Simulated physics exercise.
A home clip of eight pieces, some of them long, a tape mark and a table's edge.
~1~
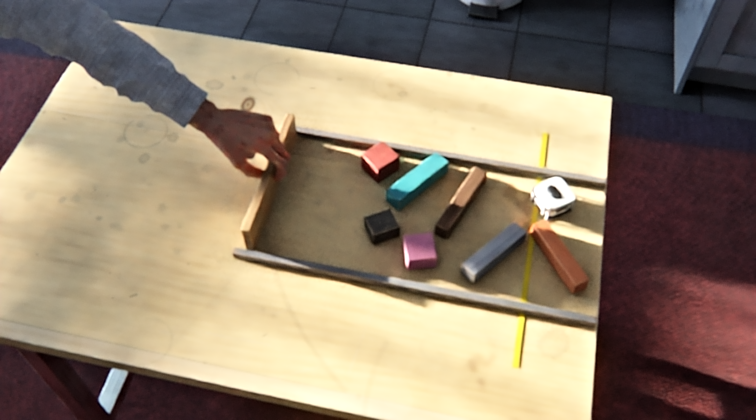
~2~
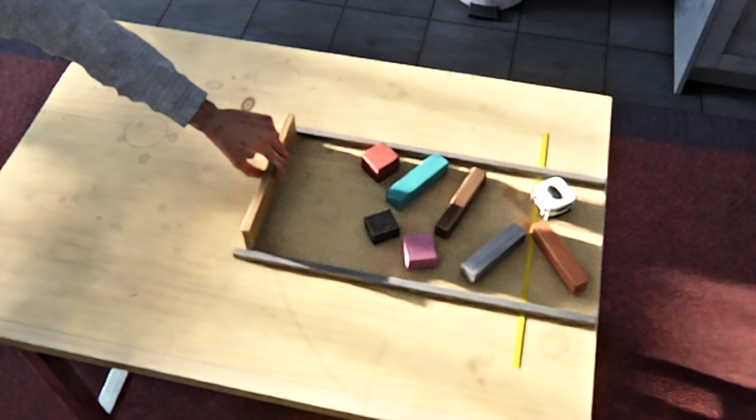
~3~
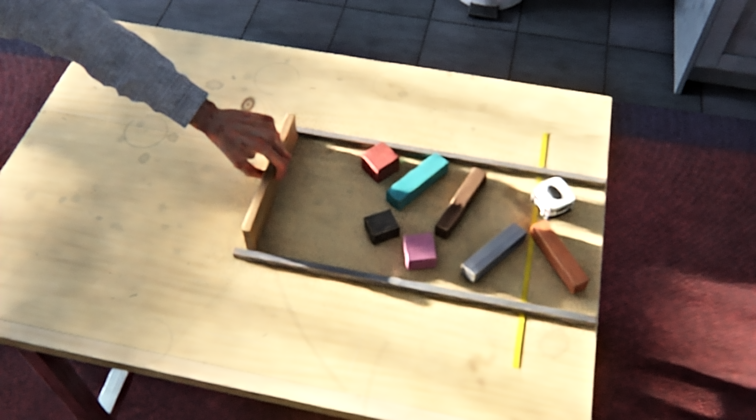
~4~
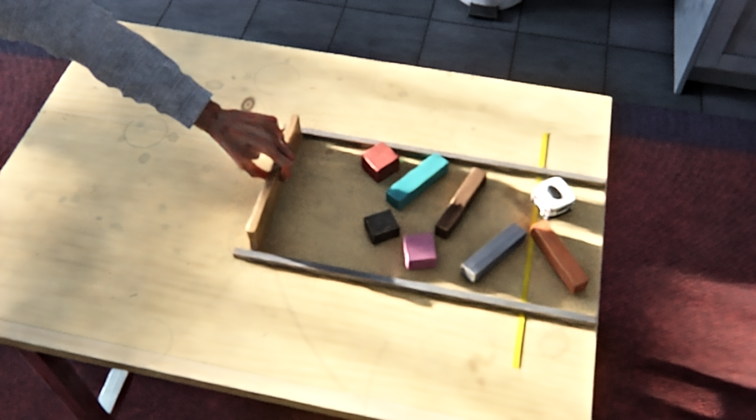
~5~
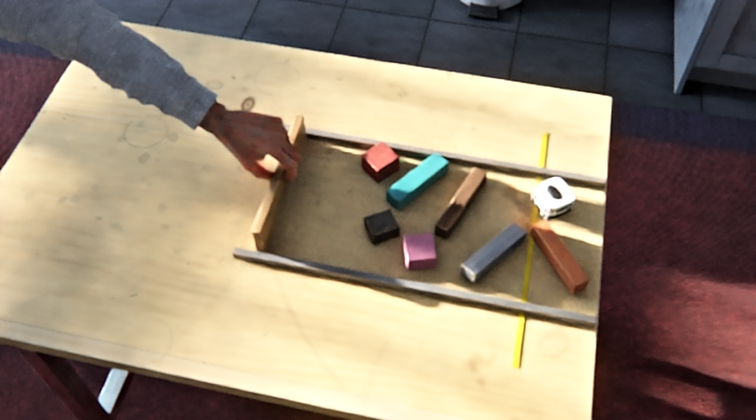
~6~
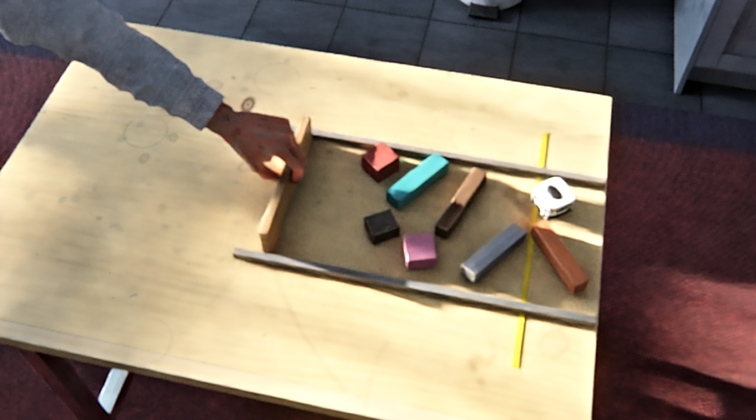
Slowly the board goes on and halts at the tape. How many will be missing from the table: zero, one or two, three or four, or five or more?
As it turns out, the number that fall off is one or two.
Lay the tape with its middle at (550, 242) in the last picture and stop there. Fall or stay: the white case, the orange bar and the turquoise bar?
The white case comes down, the orange bar tumbles off, the turquoise bar stays on.
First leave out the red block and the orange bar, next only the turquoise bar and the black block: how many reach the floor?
0 in the first case, 0 in the second.
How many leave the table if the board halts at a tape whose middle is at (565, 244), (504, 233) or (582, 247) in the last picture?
It would be 4, 0 and 5.
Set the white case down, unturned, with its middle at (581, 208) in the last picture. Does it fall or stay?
From there it comes down.
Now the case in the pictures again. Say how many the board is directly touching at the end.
The number is 3.
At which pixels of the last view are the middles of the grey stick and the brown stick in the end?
The grey stick at (581, 270), the brown stick at (583, 226).
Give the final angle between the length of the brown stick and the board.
Some 15 degrees.
Soon after, none off yet; orange bar at rest near (559, 256); white case at rest near (553, 199); grey stick at rest near (494, 252).
By the end, the number that fall off is one or two; fallen, white case and orange bar.
